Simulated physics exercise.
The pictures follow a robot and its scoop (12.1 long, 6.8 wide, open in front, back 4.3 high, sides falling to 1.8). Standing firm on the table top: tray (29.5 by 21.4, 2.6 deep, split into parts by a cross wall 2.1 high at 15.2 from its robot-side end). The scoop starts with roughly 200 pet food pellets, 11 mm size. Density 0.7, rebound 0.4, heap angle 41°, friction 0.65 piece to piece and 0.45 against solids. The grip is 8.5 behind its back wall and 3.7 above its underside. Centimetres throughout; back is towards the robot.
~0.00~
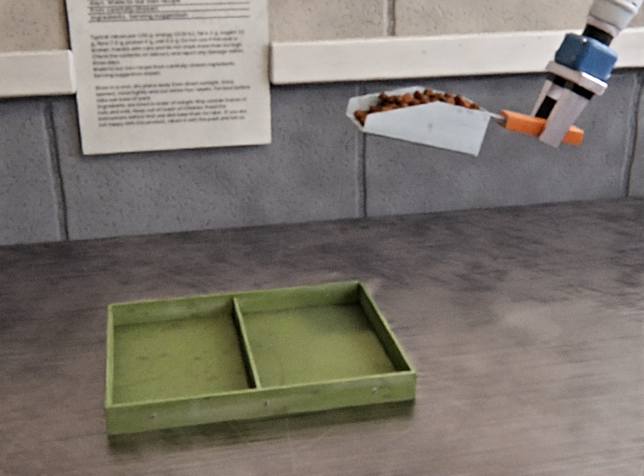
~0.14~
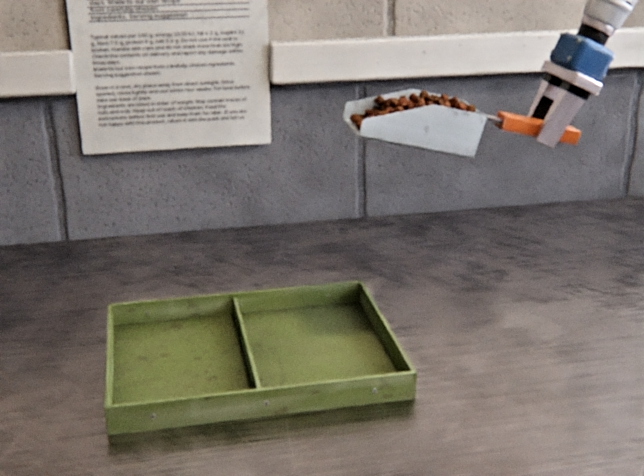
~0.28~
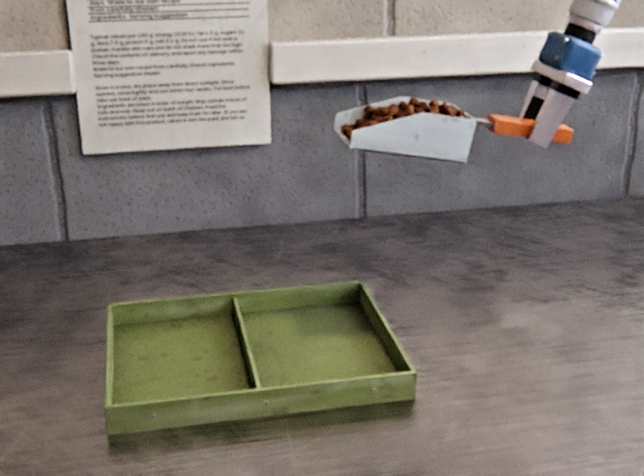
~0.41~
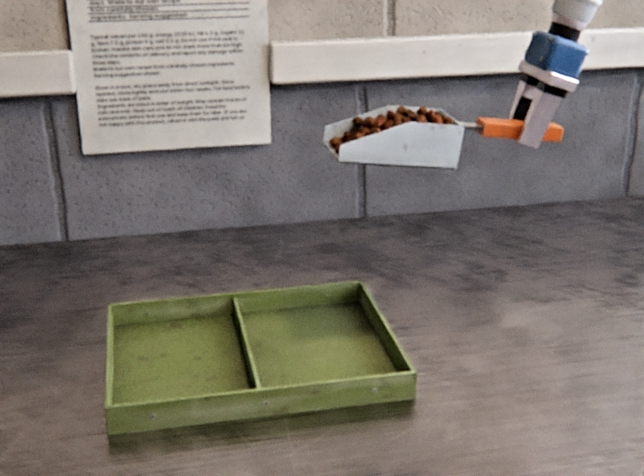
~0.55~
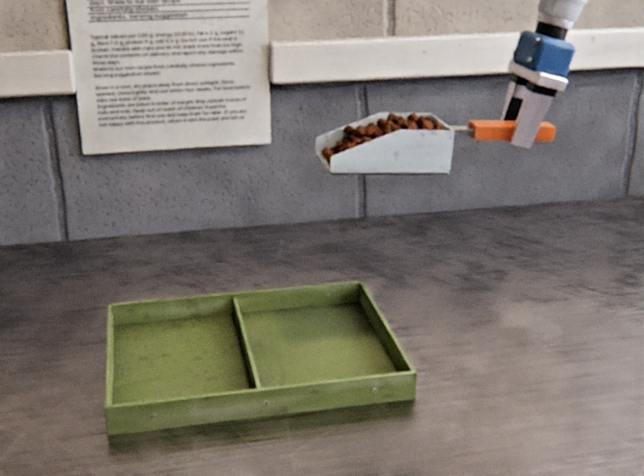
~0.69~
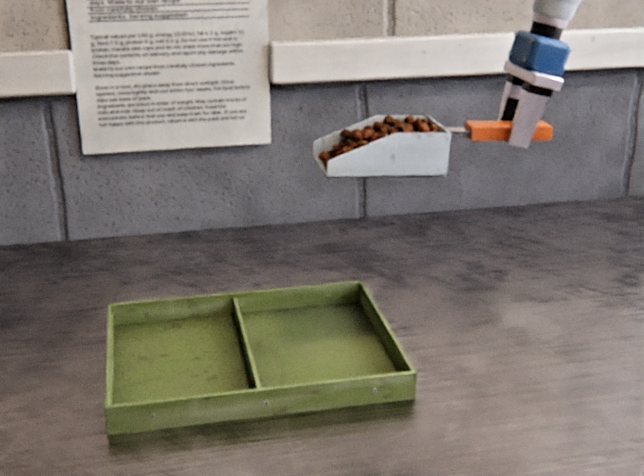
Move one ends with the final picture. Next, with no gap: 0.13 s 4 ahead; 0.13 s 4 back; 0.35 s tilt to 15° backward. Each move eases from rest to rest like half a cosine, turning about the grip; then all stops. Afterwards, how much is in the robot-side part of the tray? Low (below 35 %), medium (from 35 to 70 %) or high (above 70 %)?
A low share, below 35 %, ends in the robot-side part of the tray.
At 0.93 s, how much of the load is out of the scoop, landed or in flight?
Near 10 per cent so far.
By 0.93 s, tilted 3° backward, highest piece 25 above the table; 177 on the scoop, 23 in flight or on a rim.
By 1.18 s, tilted 12° backward, highest piece 27 above the table; 176 on the scoop, 21 in the robot-side part, 2 in the far-side part, 1 in flight or on a rim.
By 1.50 s, tilted 15° backward, highest piece 28 above the table; 175 on the scoop, 23 in the robot-side part, 2 in the far-side part.
By 2.55 s, tilted 15° backward, highest piece 28 above the table; 175 on the scoop, 23 in the robot-side part, 2 in the far-side part.
Final count, 175 on the scoop, 23 in the robot-side part, 2 in the far-side part. That is 12 % in the robot-side part of the tray.
